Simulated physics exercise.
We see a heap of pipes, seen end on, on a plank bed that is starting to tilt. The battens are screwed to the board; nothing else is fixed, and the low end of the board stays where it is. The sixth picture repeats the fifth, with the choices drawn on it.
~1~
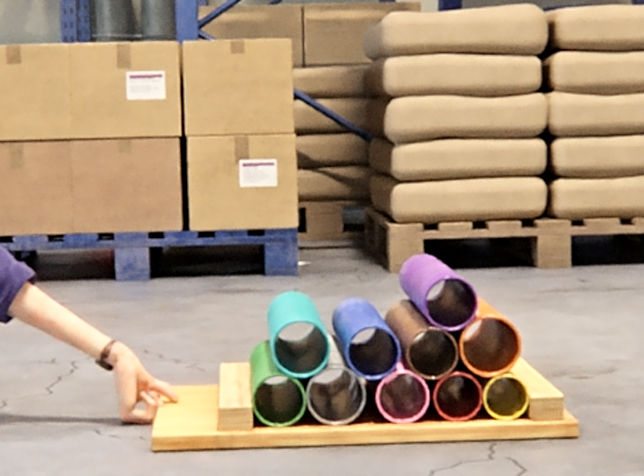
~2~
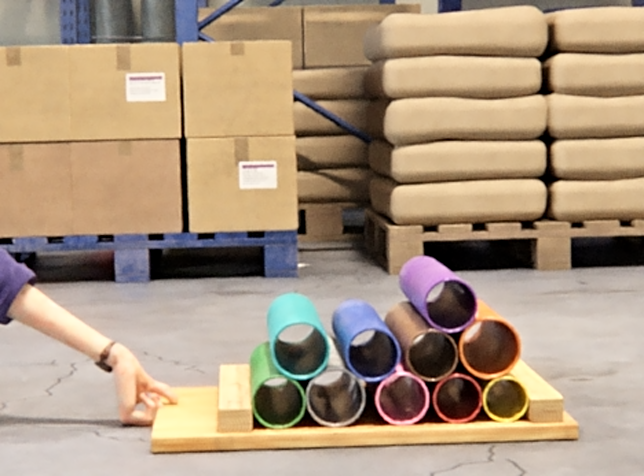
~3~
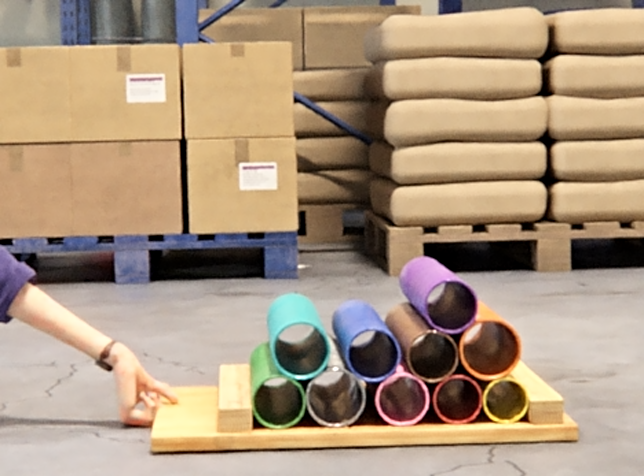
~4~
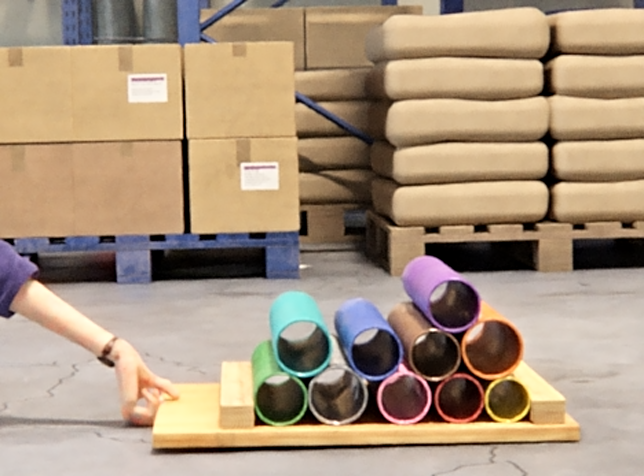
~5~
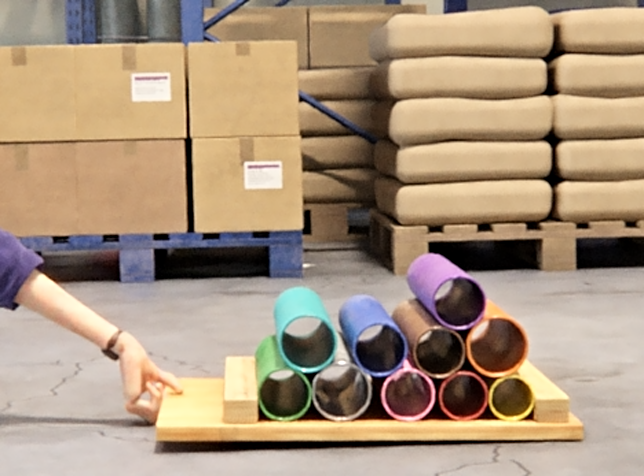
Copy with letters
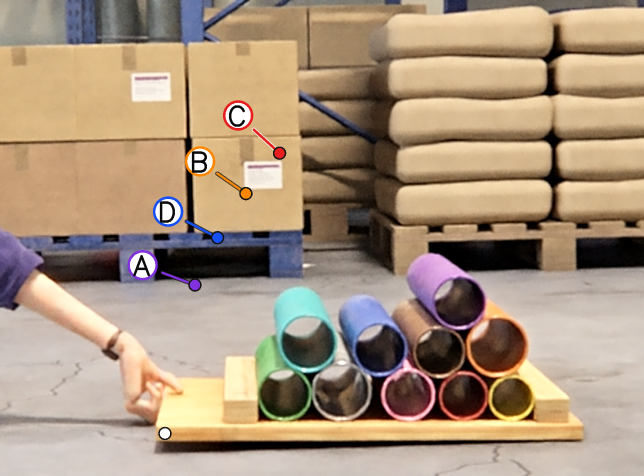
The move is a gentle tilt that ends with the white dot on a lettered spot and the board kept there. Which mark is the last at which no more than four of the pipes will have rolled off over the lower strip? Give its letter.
It can be raised to D.
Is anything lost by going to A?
Yes.
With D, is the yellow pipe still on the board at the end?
The yellow pipe: Yes.
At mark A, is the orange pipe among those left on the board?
The orange pipe: No.
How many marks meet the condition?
Two of the four.
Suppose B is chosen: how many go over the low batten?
It comes to five.
On the copy, A at (195, 285); B at (246, 193); C at (280, 153); D at (217, 237); the white dot at (165, 434).
On D. First, board at 17°.
Then, board at 29°.
Finally, board at 29°, four over the low batten (orange, blue, brown, purple).
By contrast, A two over the low batten (orange, purple); B five over the low batten; C five over the low batten.
